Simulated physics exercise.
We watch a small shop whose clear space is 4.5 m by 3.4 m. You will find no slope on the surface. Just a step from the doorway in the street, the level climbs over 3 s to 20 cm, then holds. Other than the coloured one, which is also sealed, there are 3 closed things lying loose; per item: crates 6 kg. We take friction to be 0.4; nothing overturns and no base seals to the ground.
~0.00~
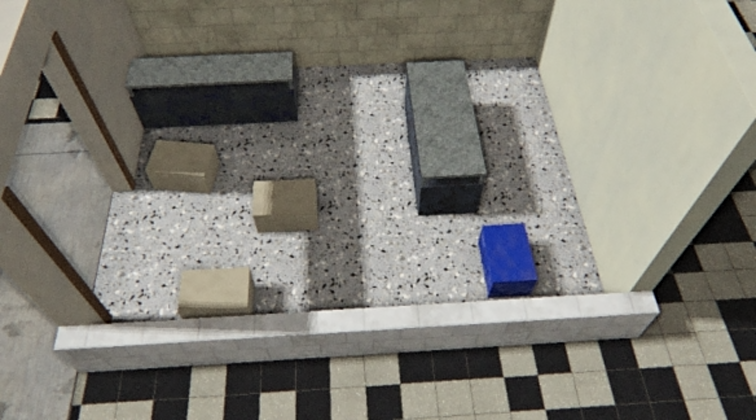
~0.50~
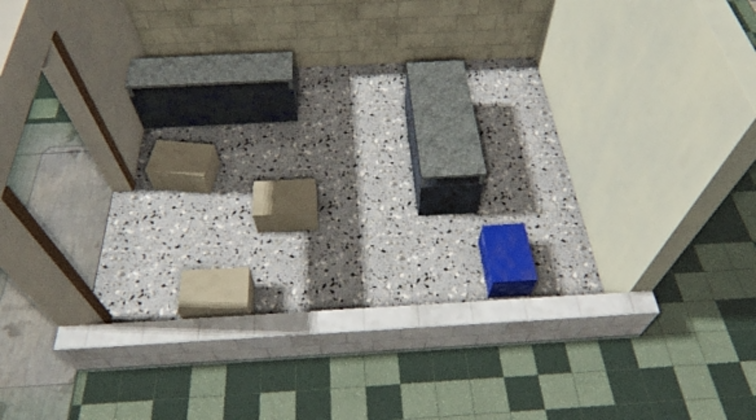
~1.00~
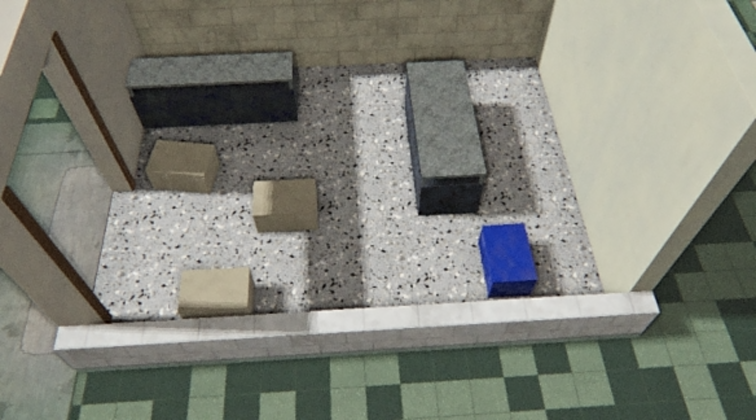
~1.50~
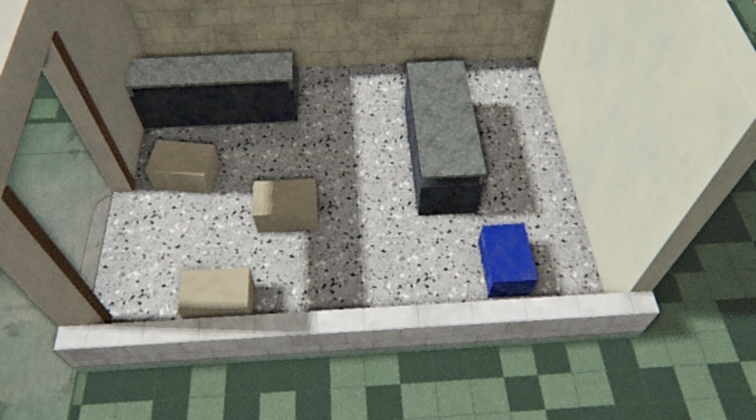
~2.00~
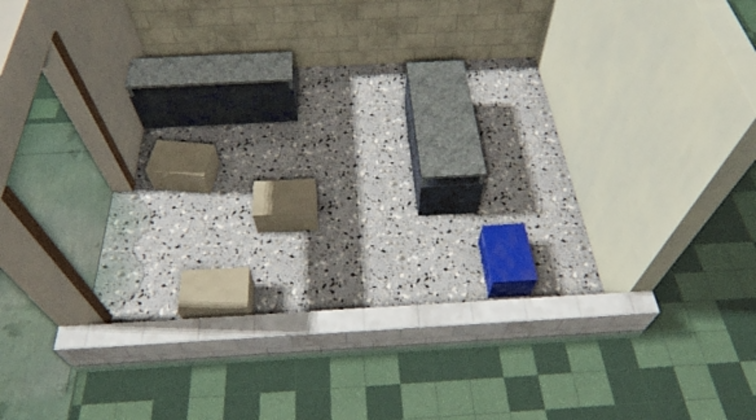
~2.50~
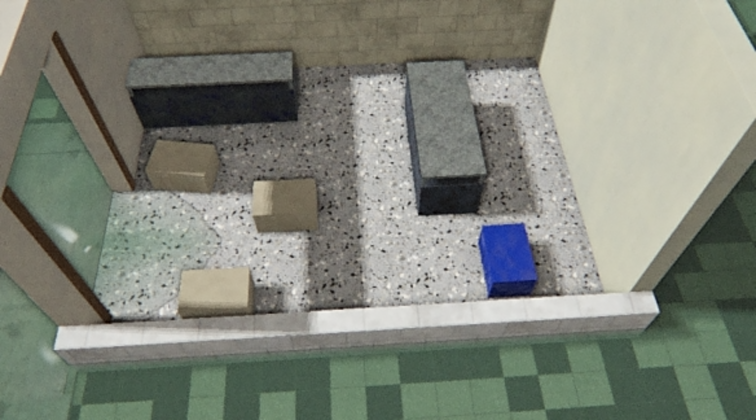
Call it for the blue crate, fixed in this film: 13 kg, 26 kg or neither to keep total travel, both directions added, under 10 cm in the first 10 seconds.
Neither.
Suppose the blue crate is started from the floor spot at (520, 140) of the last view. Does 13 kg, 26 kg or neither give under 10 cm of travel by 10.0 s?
Well, no option works.
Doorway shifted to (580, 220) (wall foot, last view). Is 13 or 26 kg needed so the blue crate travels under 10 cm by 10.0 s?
Both masses fail.
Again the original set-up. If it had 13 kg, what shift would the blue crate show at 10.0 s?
About 250 cm off its spot.
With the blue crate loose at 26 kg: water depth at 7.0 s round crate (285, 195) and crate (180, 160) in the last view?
9 and 2 cm.
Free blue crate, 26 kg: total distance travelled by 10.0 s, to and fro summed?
Close to 250 cm, all told.
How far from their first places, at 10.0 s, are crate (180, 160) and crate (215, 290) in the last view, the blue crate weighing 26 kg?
40 cm and 350 cm respectively.
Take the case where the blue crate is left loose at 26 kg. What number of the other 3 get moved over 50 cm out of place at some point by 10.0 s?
By my tally, 2.
After 3.5 s the blue crate would be 0 cm from its start with 13 kg and 0 cm from its start with 26 kg; 0 cm of water round it then.
After 4.5 s the blue crate would be 0 cm from its start with 13 kg and 0 cm from its start with 26 kg; 2 cm of water round it then.
After 7.0 s the blue crate would be 93 cm from its start with 13 kg and 64 cm from its start with 26 kg; 11 cm of water round it then.
After 10.0 s the blue crate would be 254 cm from its start with 13 kg and 198 cm from its start with 26 kg; 14 cm of water round it then.
